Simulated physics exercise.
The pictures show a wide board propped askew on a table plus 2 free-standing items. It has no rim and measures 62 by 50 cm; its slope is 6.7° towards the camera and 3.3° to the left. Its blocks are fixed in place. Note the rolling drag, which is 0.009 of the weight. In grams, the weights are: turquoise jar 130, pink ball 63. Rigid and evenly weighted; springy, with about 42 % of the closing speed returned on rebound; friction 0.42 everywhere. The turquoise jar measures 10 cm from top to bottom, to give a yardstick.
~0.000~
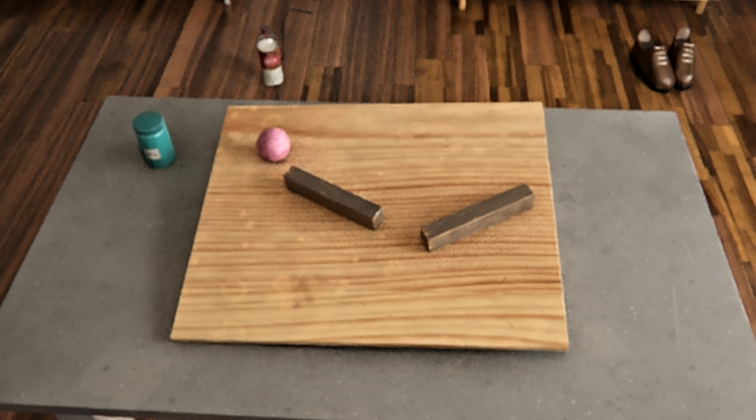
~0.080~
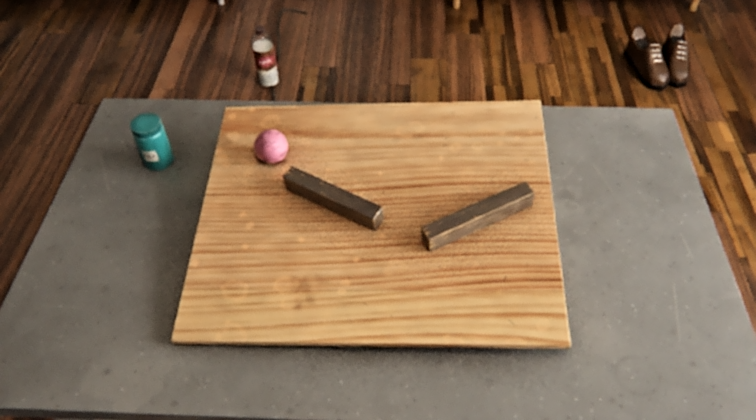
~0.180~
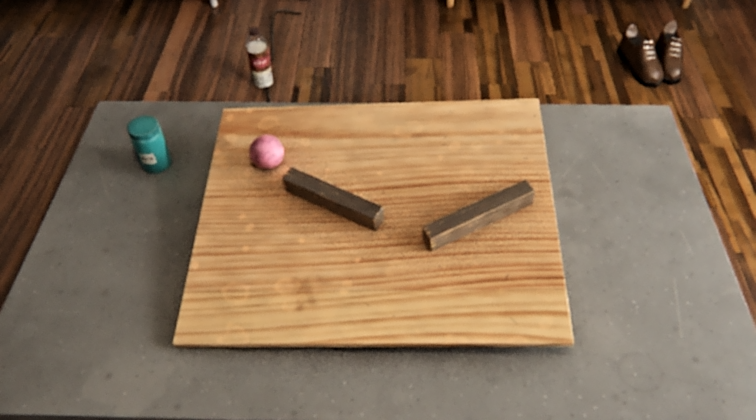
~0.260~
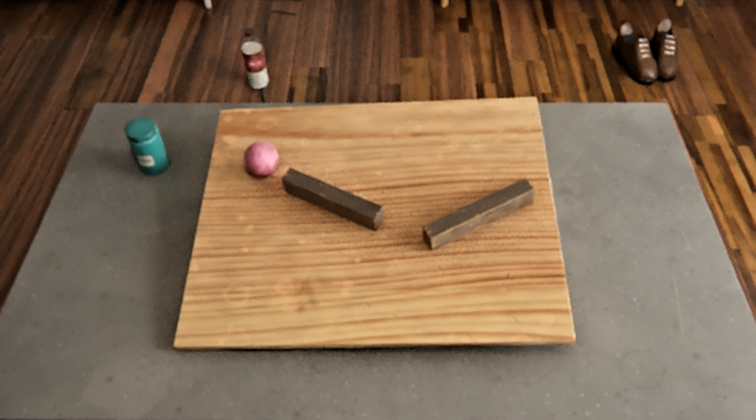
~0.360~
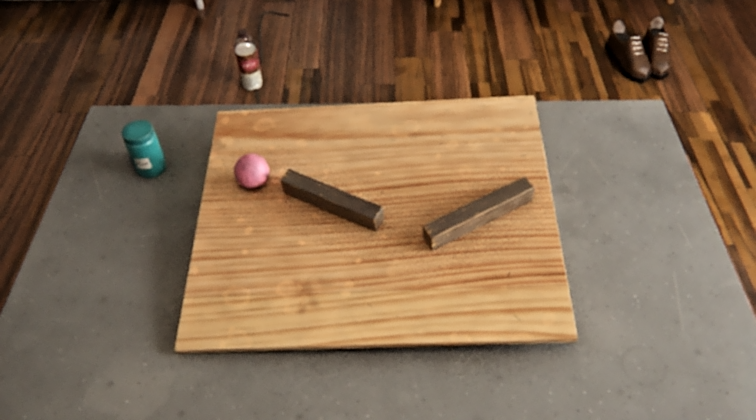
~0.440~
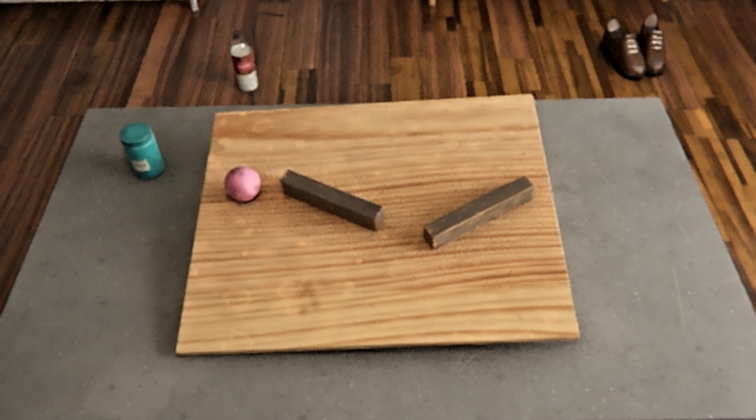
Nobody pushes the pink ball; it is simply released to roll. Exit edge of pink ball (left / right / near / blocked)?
Left.
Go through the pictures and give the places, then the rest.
In the first picture, 37 cm of board to the near edge; pink ball (273, 145); turquoise jar (154, 140).
In the second picture, 37 cm of board to the near edge; pink ball (271, 146); turquoise jar (152, 142).
In the third picture, 36 cm of board to the near edge; pink ball (266, 152); turquoise jar (150, 145).
In the fourth picture, 35 cm of board to the near edge; pink ball (261, 159); turquoise jar (148, 147).
In the fifth picture, 32 cm of board to the near edge; pink ball (251, 171); turquoise jar (144, 150).
In the sixth picture, 30 cm of board to the near edge; pink ball (242, 184); turquoise jar (142, 152).
After 0.64 s, 22 cm of board to the near edge; pink ball near (214, 224).
After 0.94 s, it has gone over the left edge; pink ball near (144, 326).
After 1.14 s, it has gone over the left edge; pink ball near (79, 401).
By the end (1.2 s), it has gone over the left edge; turquoise jar in place, give or take 8 cm.
